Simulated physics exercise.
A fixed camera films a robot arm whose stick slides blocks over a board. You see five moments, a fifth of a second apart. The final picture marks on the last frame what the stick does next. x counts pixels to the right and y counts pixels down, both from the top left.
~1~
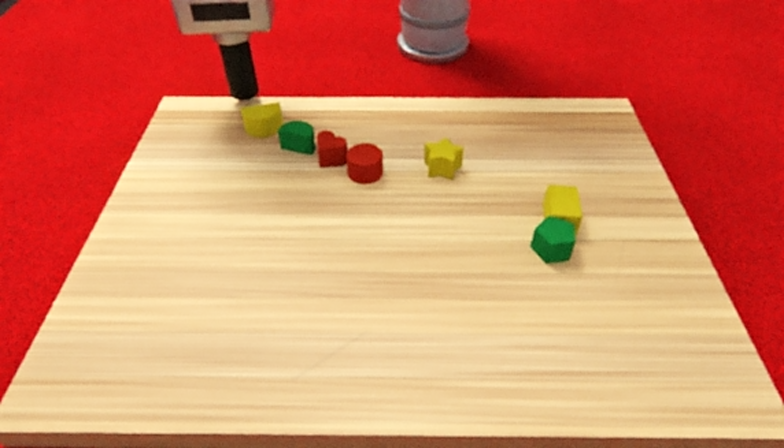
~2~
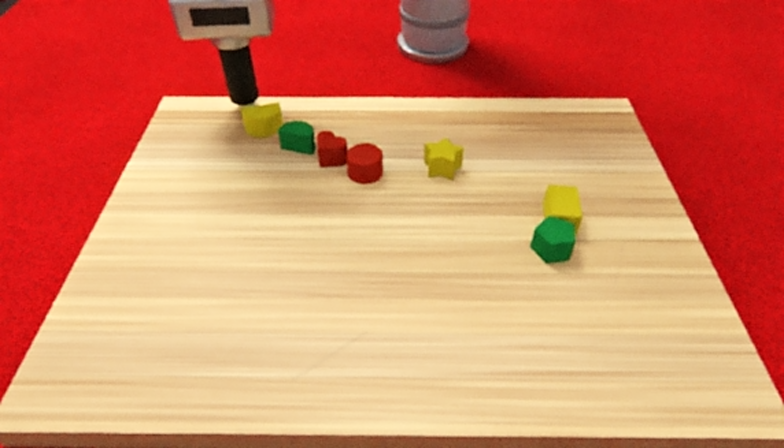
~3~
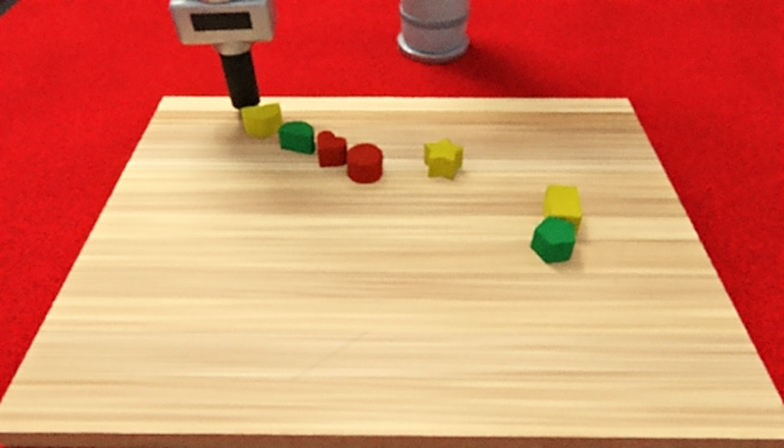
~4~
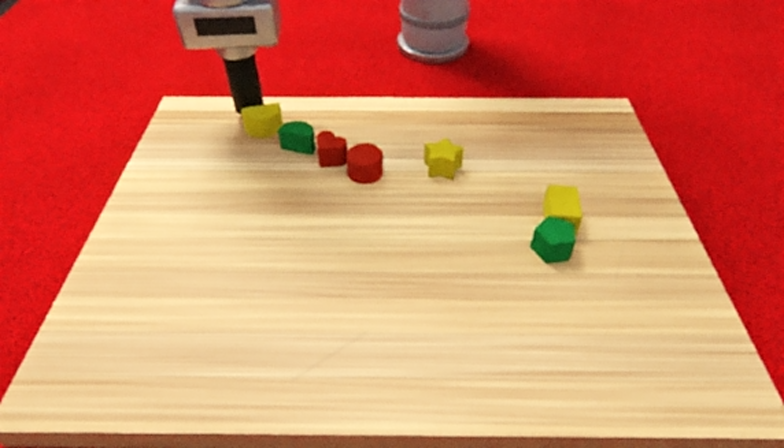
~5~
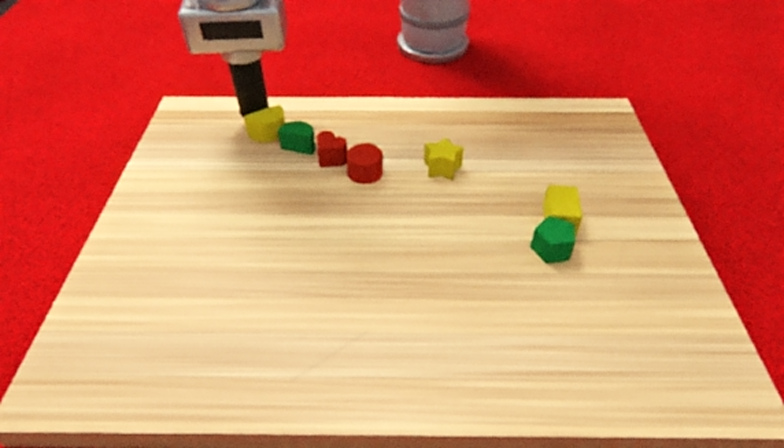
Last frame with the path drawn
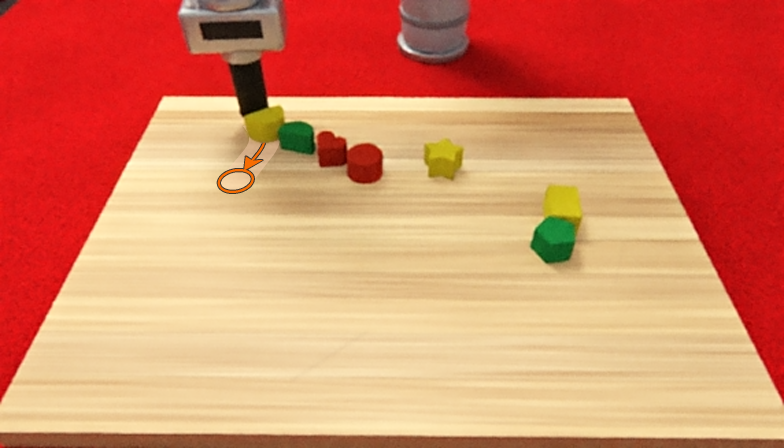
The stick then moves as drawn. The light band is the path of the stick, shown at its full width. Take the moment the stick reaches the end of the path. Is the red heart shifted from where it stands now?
Yes, it checks out.
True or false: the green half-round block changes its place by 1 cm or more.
It is true.
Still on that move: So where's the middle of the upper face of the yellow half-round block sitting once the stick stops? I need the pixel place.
I expect it at (277, 143).
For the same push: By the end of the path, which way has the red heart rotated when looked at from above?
Turns clockwise.
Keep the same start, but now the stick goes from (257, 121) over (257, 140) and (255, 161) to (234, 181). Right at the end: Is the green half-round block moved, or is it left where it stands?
That block gets shifted.
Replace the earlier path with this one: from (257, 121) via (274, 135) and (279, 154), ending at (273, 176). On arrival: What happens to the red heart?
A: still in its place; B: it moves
B.
Drawn move, from (257, 121) by way of (265, 139) and (253, 159) to (236, 181).
On the path given first. One third of the way, stick (263, 130); yellow half-round block (276, 133); green half-round block (308, 133), turned 45° anticlockwise; red heart (338, 140), turned 20° clockwise.
Two thirds of the way, stick (251, 150); yellow half-round block (277, 143), turned 40° anticlockwise; green half-round block (309, 135), turned 60° anticlockwise; red heart (338, 139), turned 25° clockwise.
At the end, stick (233, 171); yellow half-round block (277, 143), turned 40° anticlockwise; green half-round block (309, 135), turned 60° anticlockwise; red heart (338, 139), turned 25° clockwise.
